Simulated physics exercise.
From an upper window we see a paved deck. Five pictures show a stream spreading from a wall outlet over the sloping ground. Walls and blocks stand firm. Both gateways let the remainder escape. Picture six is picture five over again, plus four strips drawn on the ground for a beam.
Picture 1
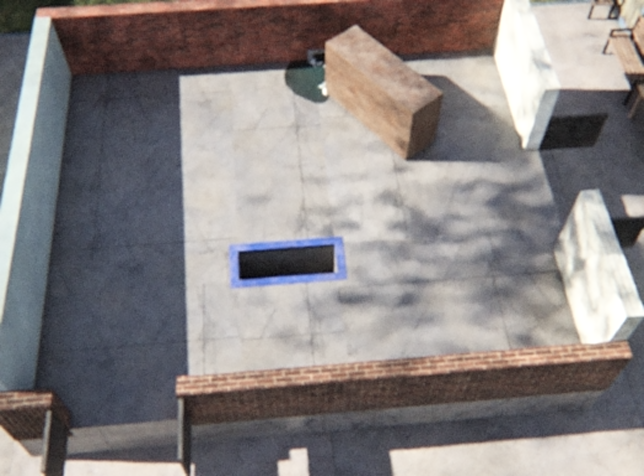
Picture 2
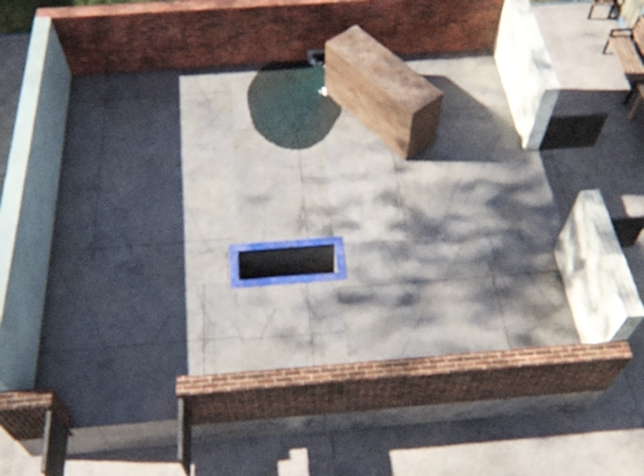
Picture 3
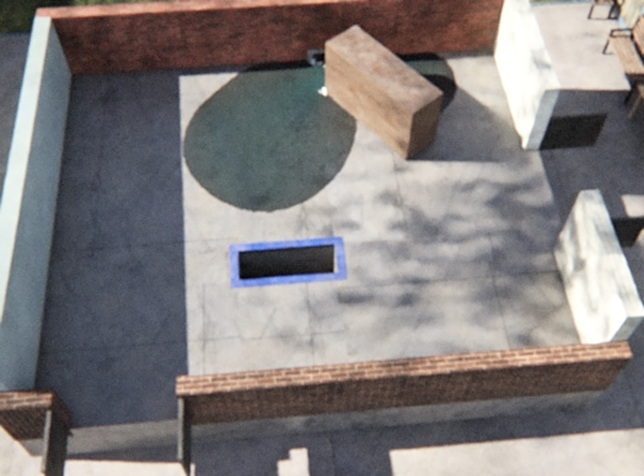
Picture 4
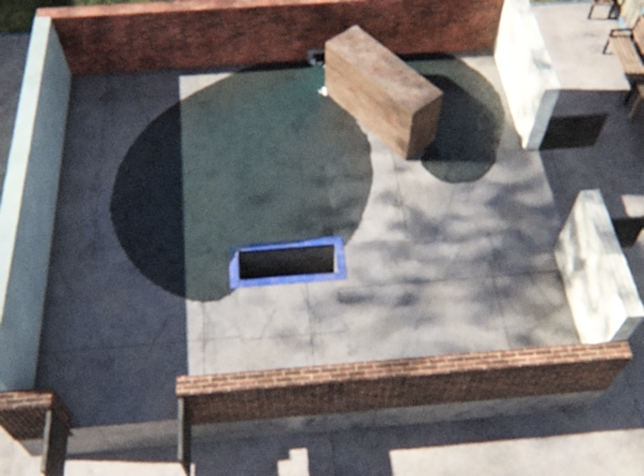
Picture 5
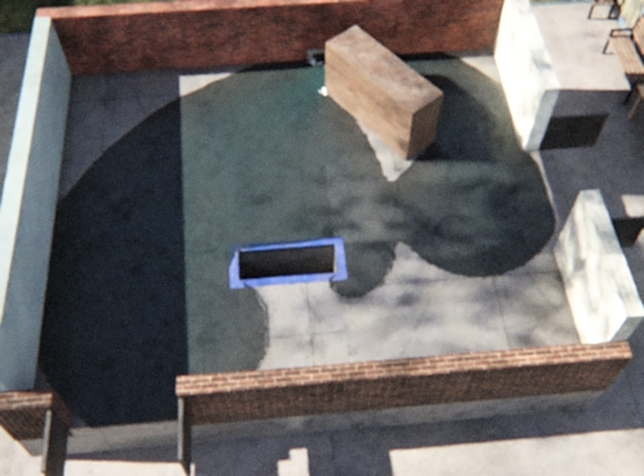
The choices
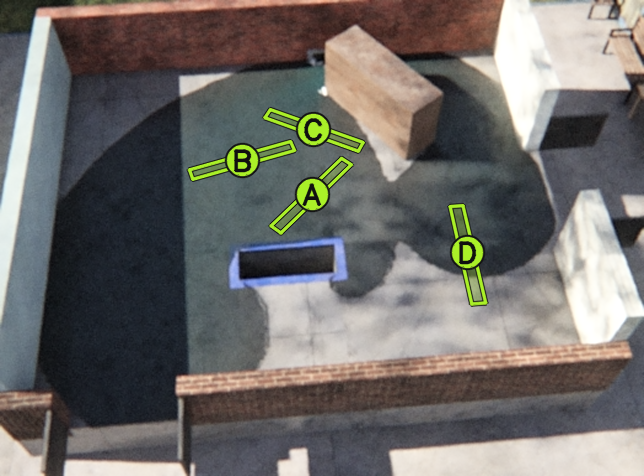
The clip shows a walled paved deck where dark water spreads from beside a brown block near the back wall, widening toward the left and front, reaching a blue-edged gully, then extending around the block across the right side.
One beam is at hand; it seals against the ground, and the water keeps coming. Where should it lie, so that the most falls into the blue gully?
The best position is D.
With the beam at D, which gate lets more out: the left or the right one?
The left one.
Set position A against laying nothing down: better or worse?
It is worse.
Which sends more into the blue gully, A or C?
Position A.
On the marked copy, A from (276, 229) to (346, 161); B from (191, 174) to (292, 145); C from (267, 113) to (360, 146); D from (478, 303) to (456, 206).
Choosing A, about 16 % of the stream runs into the blue gully, about 80 % out by the gates.
Choosing B, about 12 % of the stream runs into the blue gully, about 84 % out by the gates.
Choosing C, about 8 % of the stream runs into the blue gully, about 88 % out by the gates.
Choosing D, about 26 % of the stream runs into the blue gully, about 71 % out by the gates.
